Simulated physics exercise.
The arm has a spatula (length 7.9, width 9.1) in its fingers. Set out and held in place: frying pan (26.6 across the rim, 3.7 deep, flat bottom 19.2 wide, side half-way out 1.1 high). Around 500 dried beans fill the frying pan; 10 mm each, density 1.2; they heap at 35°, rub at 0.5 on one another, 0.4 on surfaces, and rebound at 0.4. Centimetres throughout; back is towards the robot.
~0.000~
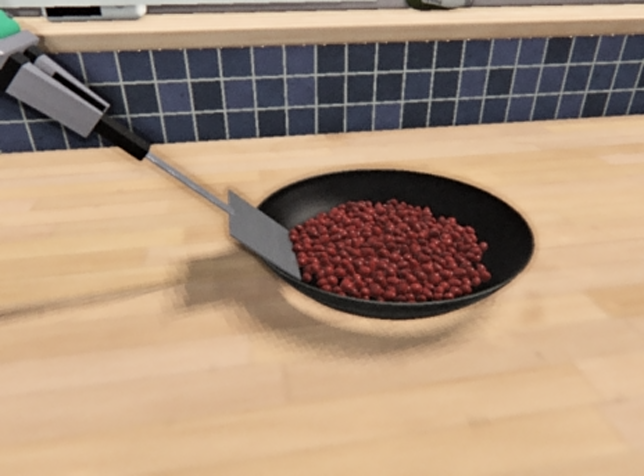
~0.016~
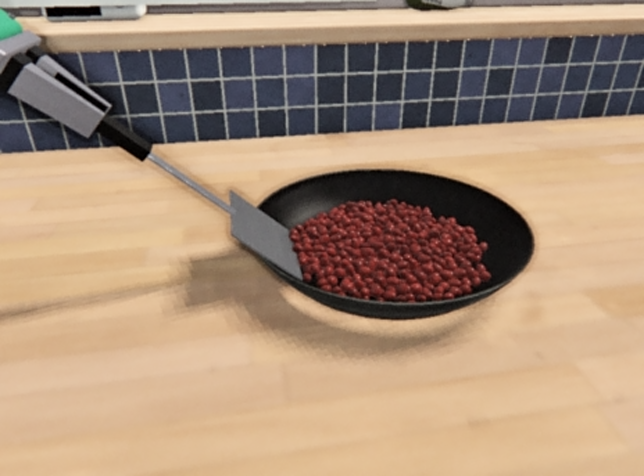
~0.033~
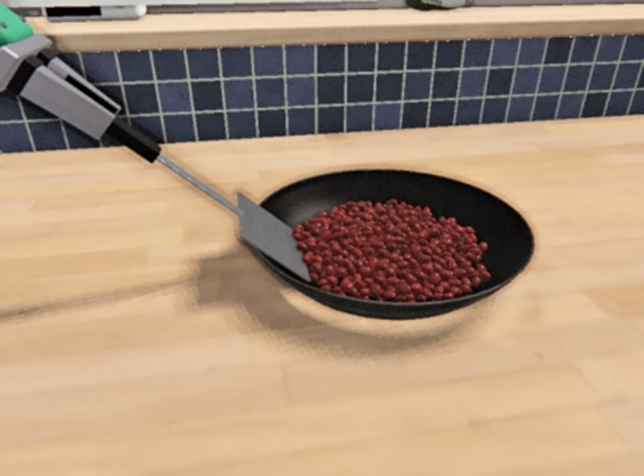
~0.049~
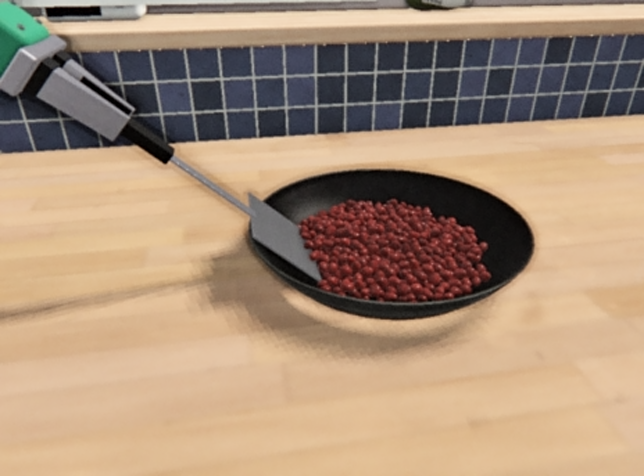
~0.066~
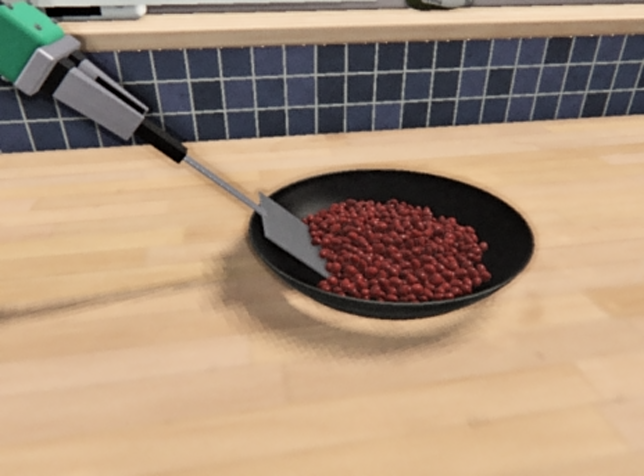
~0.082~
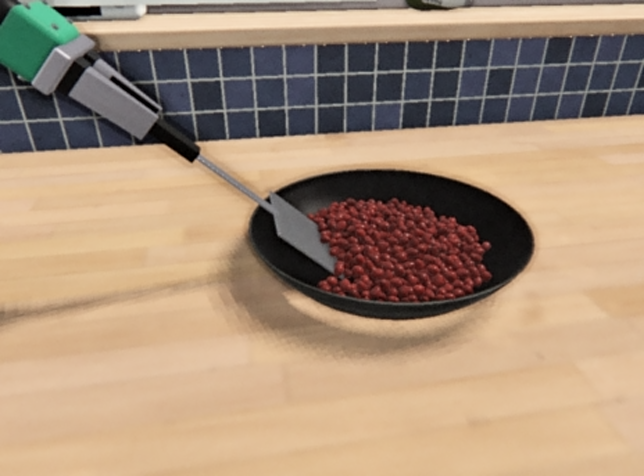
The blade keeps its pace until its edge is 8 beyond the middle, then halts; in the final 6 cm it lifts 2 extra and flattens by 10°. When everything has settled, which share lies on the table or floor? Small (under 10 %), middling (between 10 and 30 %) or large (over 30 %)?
Share on the table or floor: Small (under 10 %).
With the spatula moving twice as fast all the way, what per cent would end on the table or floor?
It would be near 20 per cent.
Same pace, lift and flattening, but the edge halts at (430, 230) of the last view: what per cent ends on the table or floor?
About 0 per cent.
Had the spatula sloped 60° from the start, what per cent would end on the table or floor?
In that case some 5 per cent.
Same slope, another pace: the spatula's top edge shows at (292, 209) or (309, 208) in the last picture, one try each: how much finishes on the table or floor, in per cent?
Some 10 and 20 per cent.
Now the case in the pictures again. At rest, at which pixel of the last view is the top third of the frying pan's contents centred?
Near (484, 219).
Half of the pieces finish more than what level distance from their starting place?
About 6 cm.
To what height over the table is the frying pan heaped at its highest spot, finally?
Roughly 5.5 cm.
By 0.16 s, sloping 43°, highest piece 5 above the table; 498 in the frying pan.
By 0.23 s, sloping 39°, highest piece 5 above the table; 498 in the frying pan.
By 0.47 s, sloping 33°, highest piece 5 above the table; 486 in the frying pan, 12 on the table or floor.
By 1.52 s, sloping 33°, highest piece 5 above the table; 486 in the frying pan, 12 on the table or floor.
Final count, 486 in the frying pan, 12 on the table or floor. That is 2 % on the table or floor.
